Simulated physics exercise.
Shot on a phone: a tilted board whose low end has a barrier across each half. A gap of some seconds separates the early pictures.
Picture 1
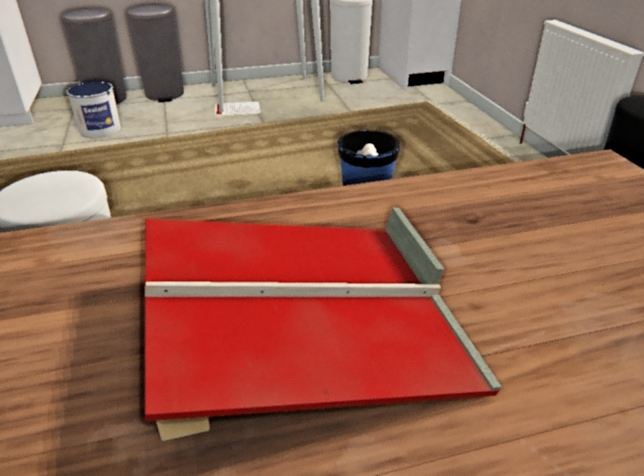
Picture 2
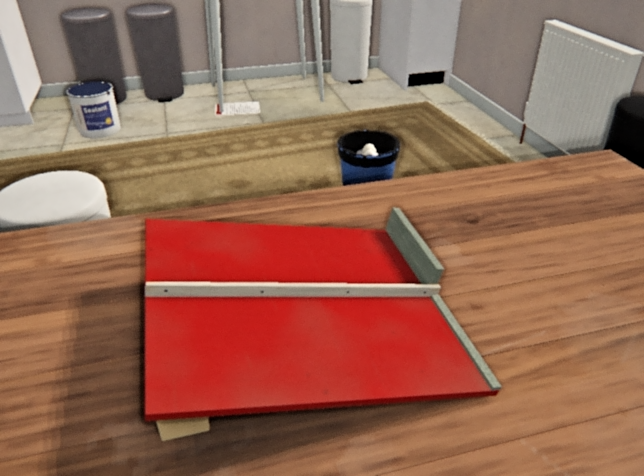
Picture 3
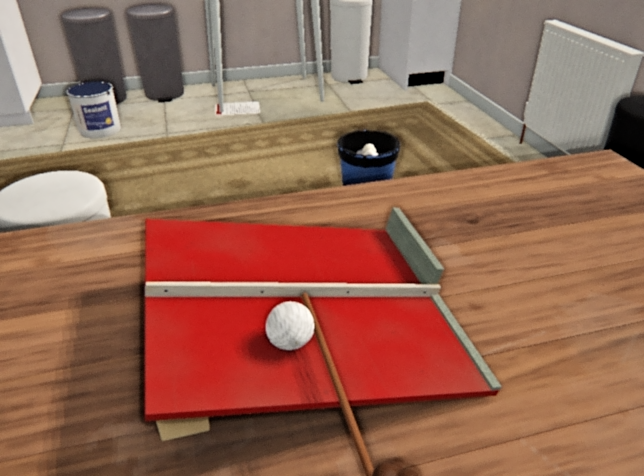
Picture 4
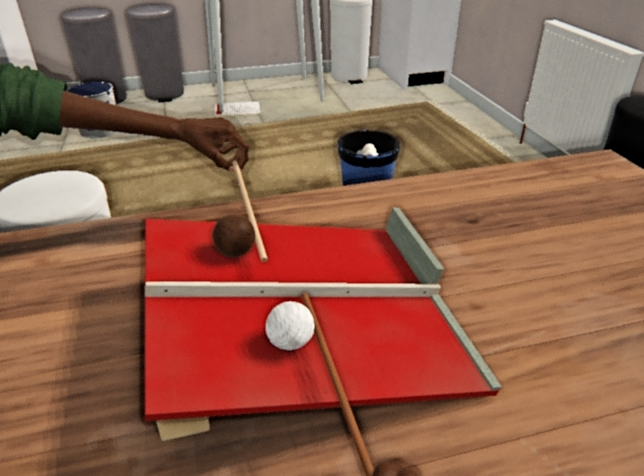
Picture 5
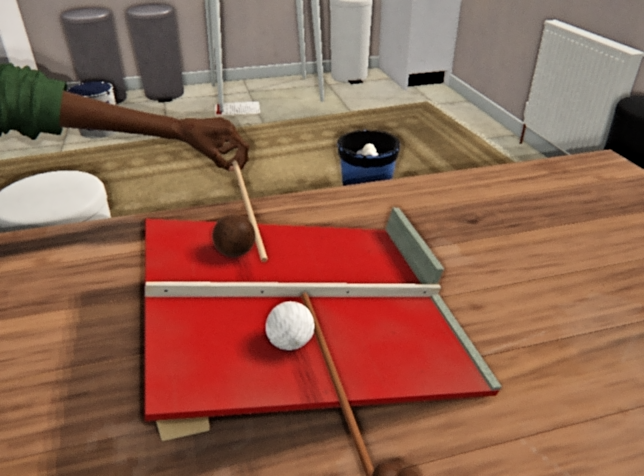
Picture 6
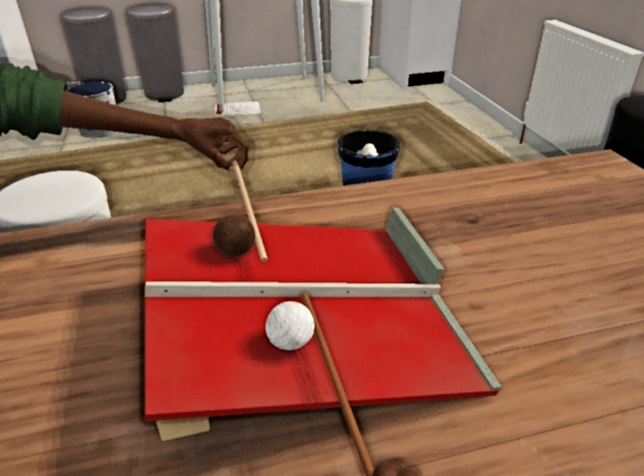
The clip opens on an empty, tilted red board with a pale divider, lying on a wooden table. A white round object appears on the near half, held back by a stick, then a green-sleeved arm holds another stick against a brown ball on the far half, and everything stays still.
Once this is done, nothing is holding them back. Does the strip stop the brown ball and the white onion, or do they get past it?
The brown ball is stopped, the white onion gets past.
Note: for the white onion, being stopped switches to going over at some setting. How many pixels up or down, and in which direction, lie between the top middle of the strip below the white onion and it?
Move it up by about 8 pixels.
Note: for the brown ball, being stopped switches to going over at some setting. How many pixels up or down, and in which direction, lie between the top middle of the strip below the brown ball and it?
Shift: About 16 px, direction down.
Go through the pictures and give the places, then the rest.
In the first picture, board (307, 285).
In the second picture, board (307, 285).
In the third picture, board (307, 285).
In the fourth picture, held back by the sticks; white onion (290, 326); board (307, 285).
In the fifth picture, held back by the sticks; brown ball (234, 235); board (307, 285).
In the sixth picture, held back by the sticks; brown ball (234, 235); white onion (290, 326); board (307, 285).
Then, 0.64 s later than the last frame, brown ball rolling on the board near (390, 243); white onion rolling on the board near (466, 319).
When it is over, the brown ball gets caught, near (392, 243); the white onion runs past the strip.
